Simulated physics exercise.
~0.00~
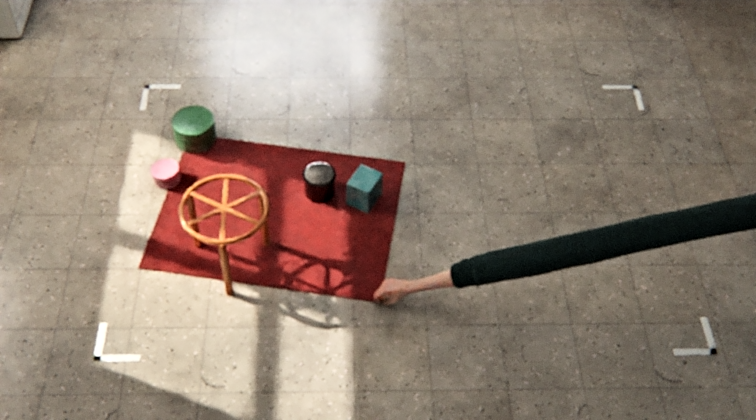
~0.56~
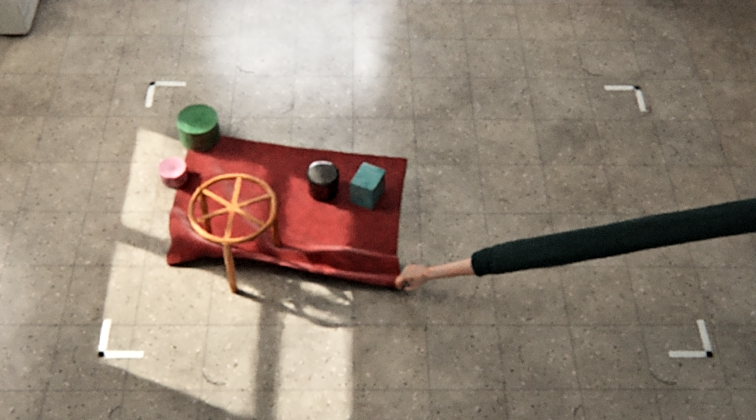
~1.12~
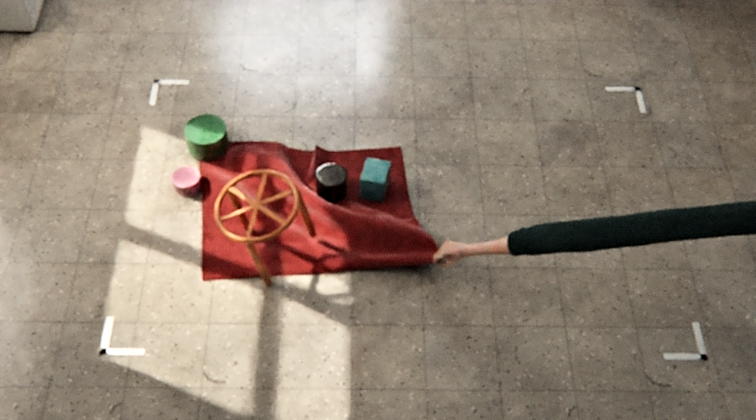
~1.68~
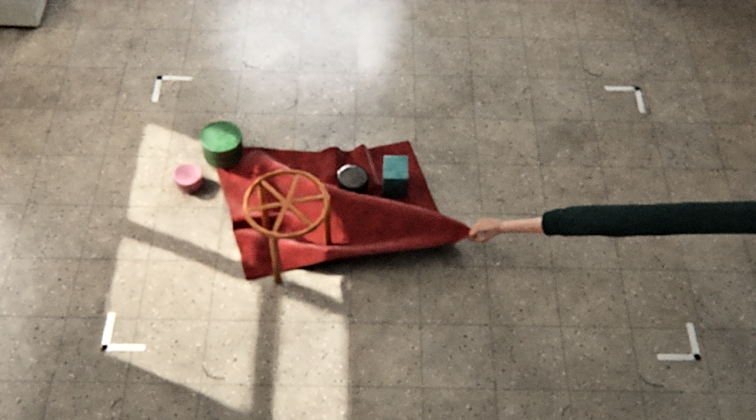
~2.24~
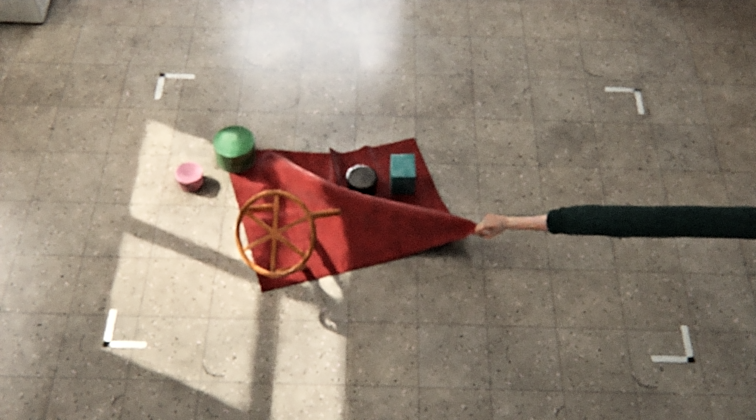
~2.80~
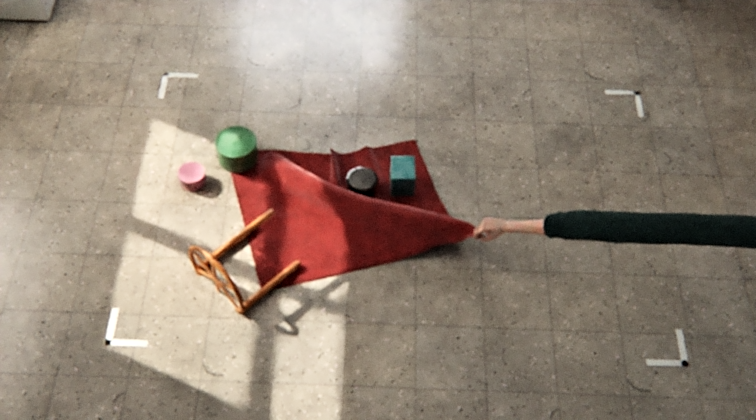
In the video, a hand pulls a red mat rightward by its corner, bunching the cloth and shifting the black pot, teal crate, green bucket and orange stool, which tips over and ends lying on its side at the mat's lower left, near the pink bin.
